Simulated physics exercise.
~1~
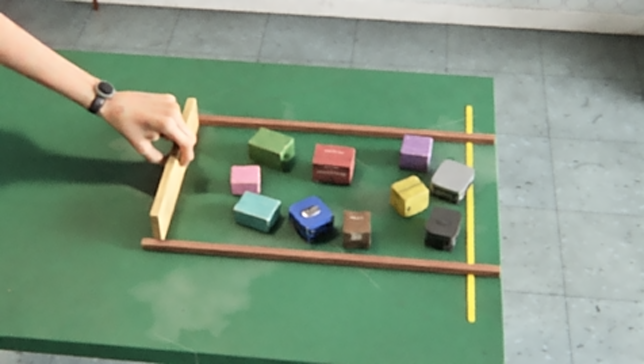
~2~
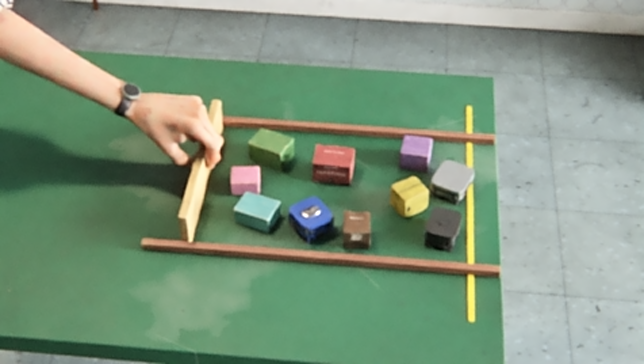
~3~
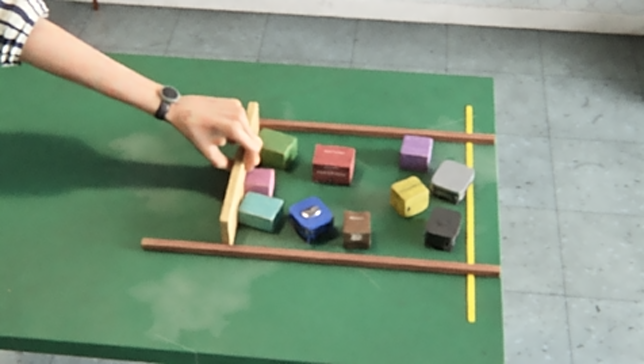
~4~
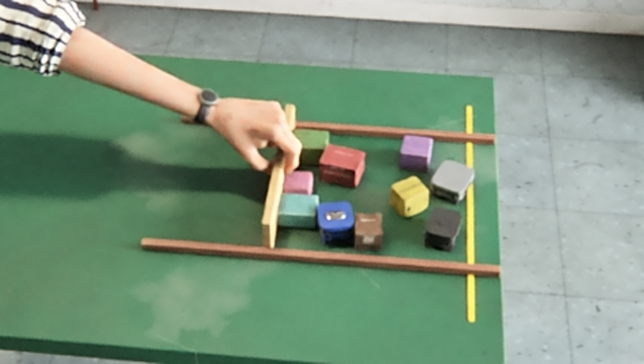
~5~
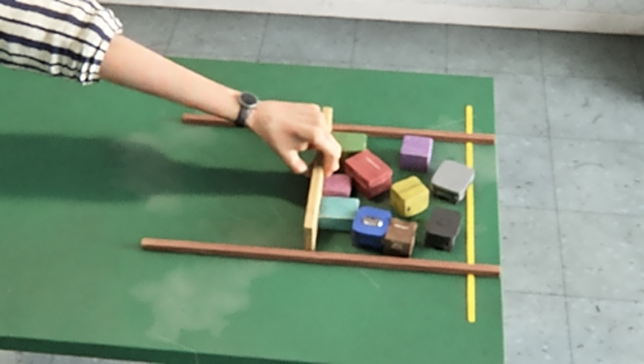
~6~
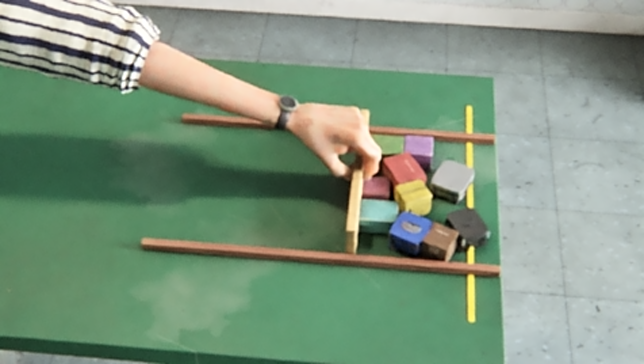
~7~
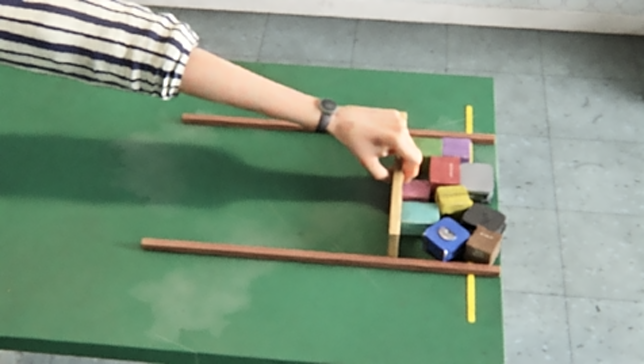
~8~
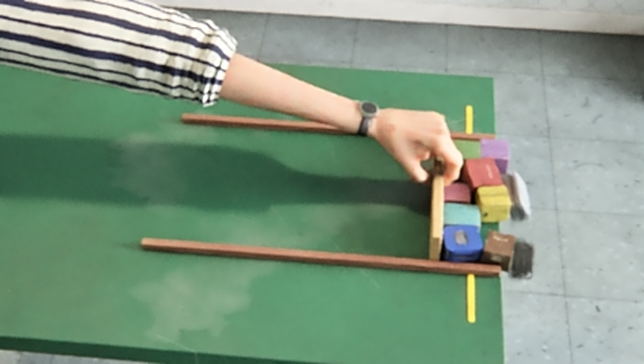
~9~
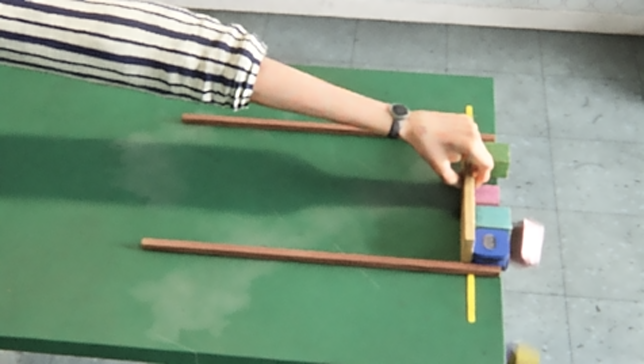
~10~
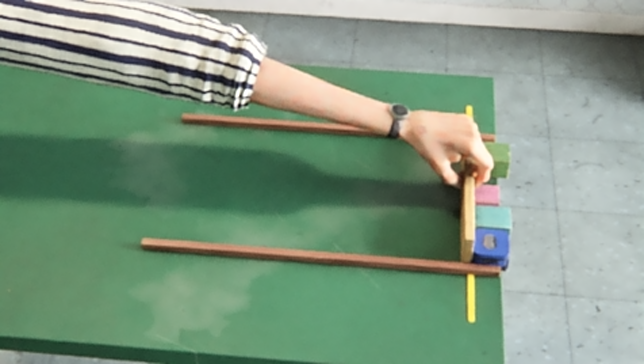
A hand slid an upright wooden board rightward across a green table between two rails, gathering scattered colorful blocks and pushing them over the edge until six had fallen, leaving the green, pink, teal and blue ones against the board at the yellow tape.
